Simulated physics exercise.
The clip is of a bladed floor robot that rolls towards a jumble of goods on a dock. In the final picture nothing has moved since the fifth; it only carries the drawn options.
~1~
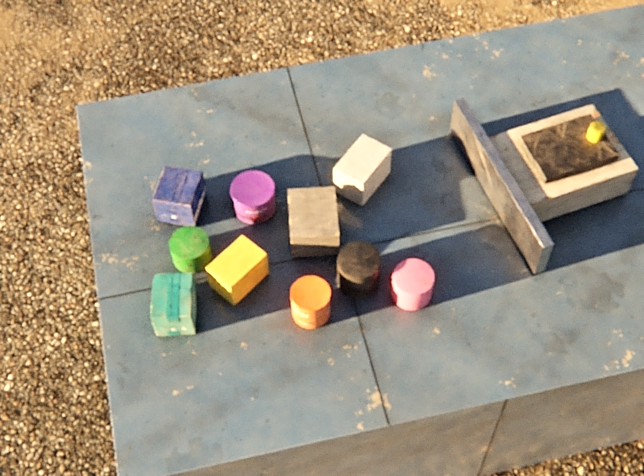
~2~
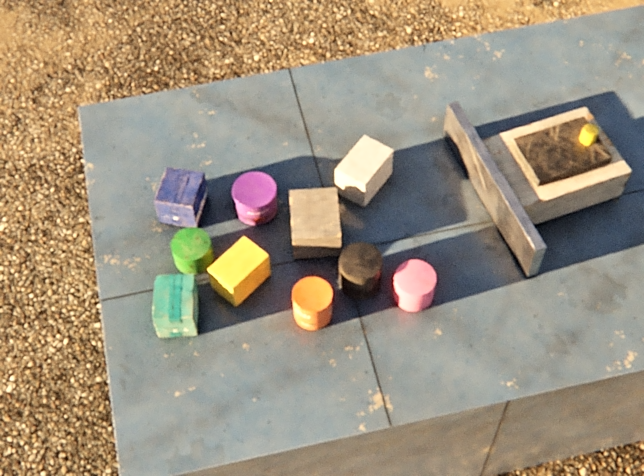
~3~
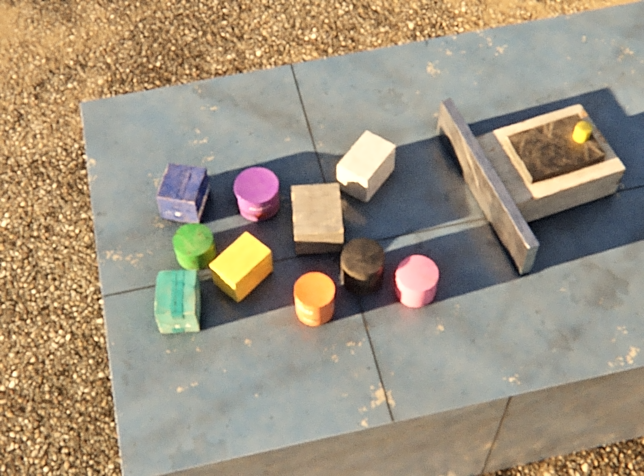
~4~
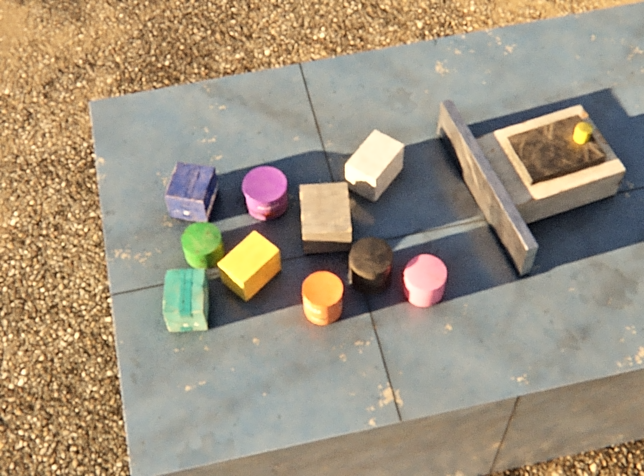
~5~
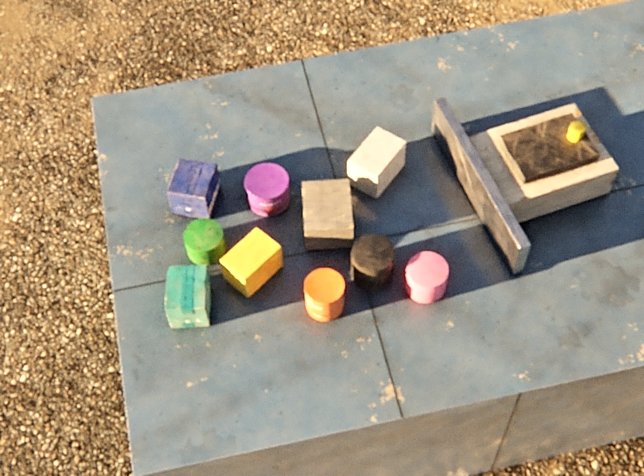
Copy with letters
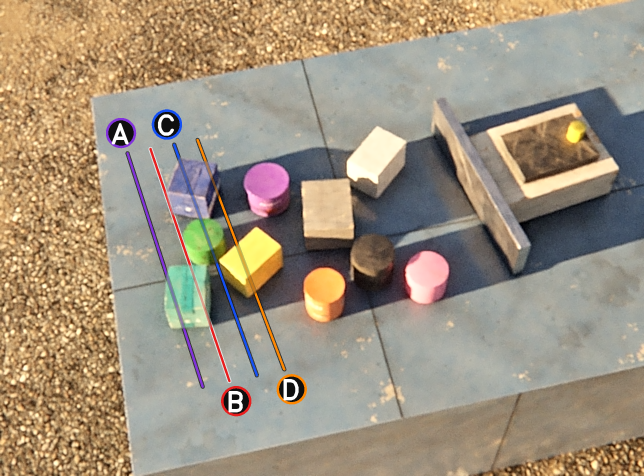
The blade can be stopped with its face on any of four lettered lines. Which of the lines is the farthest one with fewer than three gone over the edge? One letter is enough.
B.
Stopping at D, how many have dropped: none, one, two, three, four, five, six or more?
The count is none.
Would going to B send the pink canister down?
By then, no.
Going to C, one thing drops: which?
It is the turquoise box.
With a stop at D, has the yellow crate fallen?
No.
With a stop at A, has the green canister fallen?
Yes.
On the marked copy, A at (162, 261); B at (187, 256); C at (212, 251); D at (237, 246).
With B. Early on, robot (440, 169); pink canister (389, 297); white crate (323, 179).
Further on, robot (335, 189); turquoise box (165, 304); blue box (166, 188).
At the end, robot (252, 205); turquoise box over the edge; yellow crate (119, 294); one fallen.
As for the rest, A drops four; C is within the limit but short; D is within the limit but short.
